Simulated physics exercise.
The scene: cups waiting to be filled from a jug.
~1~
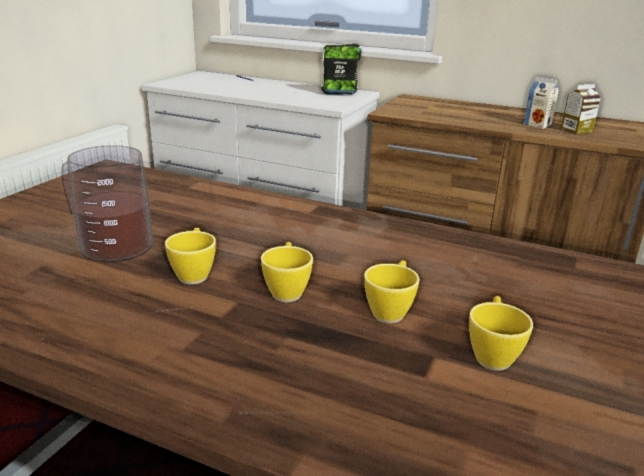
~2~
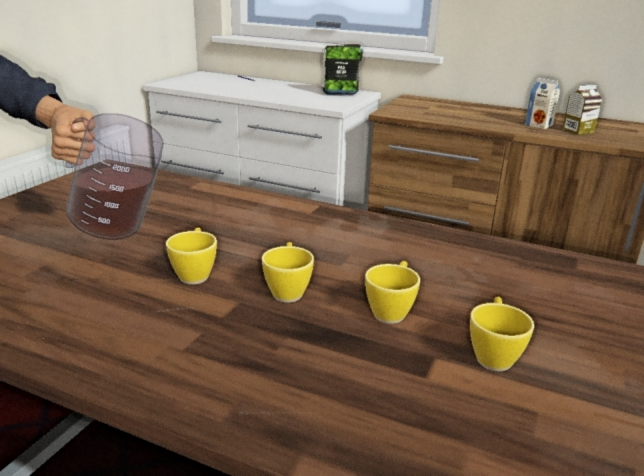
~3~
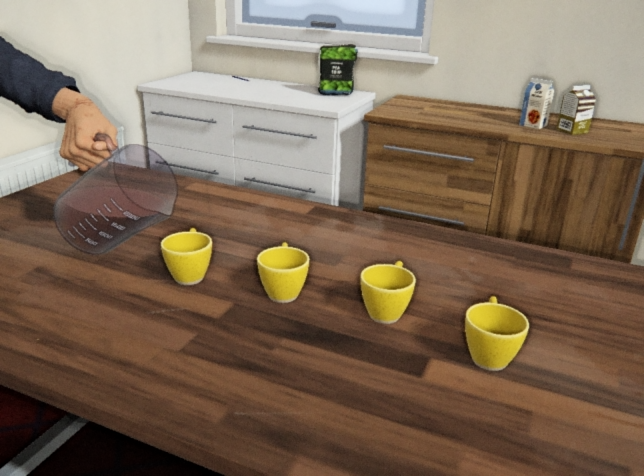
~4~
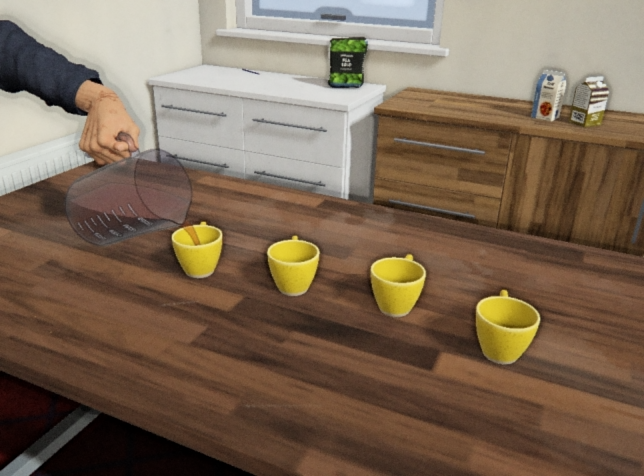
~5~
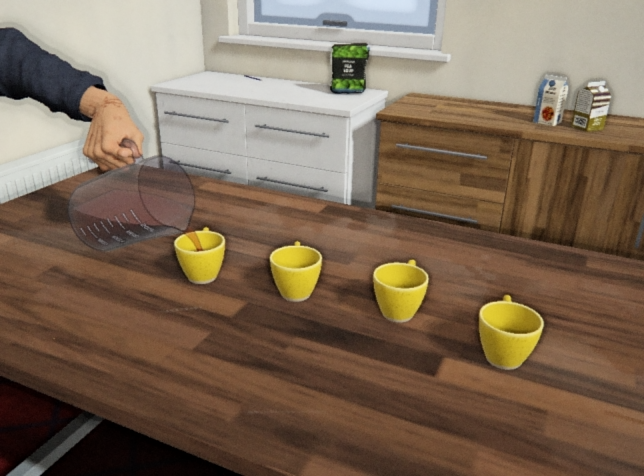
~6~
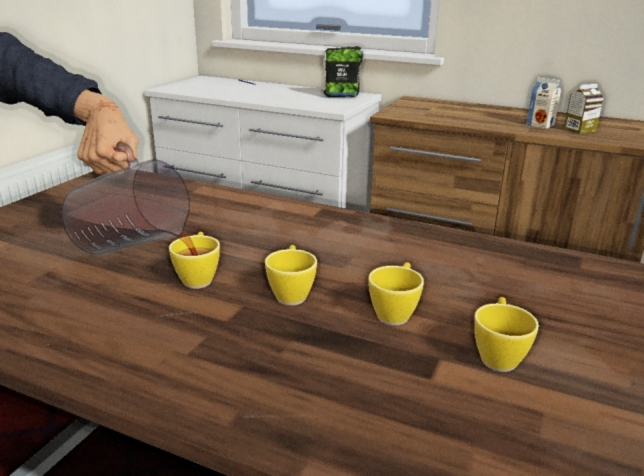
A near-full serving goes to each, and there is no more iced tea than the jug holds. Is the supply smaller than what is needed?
No, it covers the need.
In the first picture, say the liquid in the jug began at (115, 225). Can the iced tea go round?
Result for that case: Supply fails.
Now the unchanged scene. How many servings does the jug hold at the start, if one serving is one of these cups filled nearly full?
It comes to around 5.0 servings.
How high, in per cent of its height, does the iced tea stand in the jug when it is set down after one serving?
Level: Near 35 per cent.
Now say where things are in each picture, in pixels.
In the first frame, before the pour; jug (111, 201) about half full; four cups, the last at (497, 338).
In the second frame, the jug is on its way; jug (115, 175) tipped 25° with all of its load; the first is empty.
In the third frame, the iced tea nears the lip; jug (118, 199) tipped 55° with all of its load; four cups, the last at (493, 338).
In the fourth frame, pouring; jug (131, 198) tipped 65° with nearly all of its load; the first is about a third full.
In the fifth frame, pouring; jug (134, 204) tipped 65° with nearly all of its load; four cups, the last at (507, 337).
In the sixth frame, pouring; jug (128, 208) tipped 65° with nearly all of its load; the first is about two thirds full.
A moment on, the first is about three quarters full.
Further on, the first is done and the jug has about three quarters of its load.
When it is over, all four are full and about a quarter of the iced tea is over.
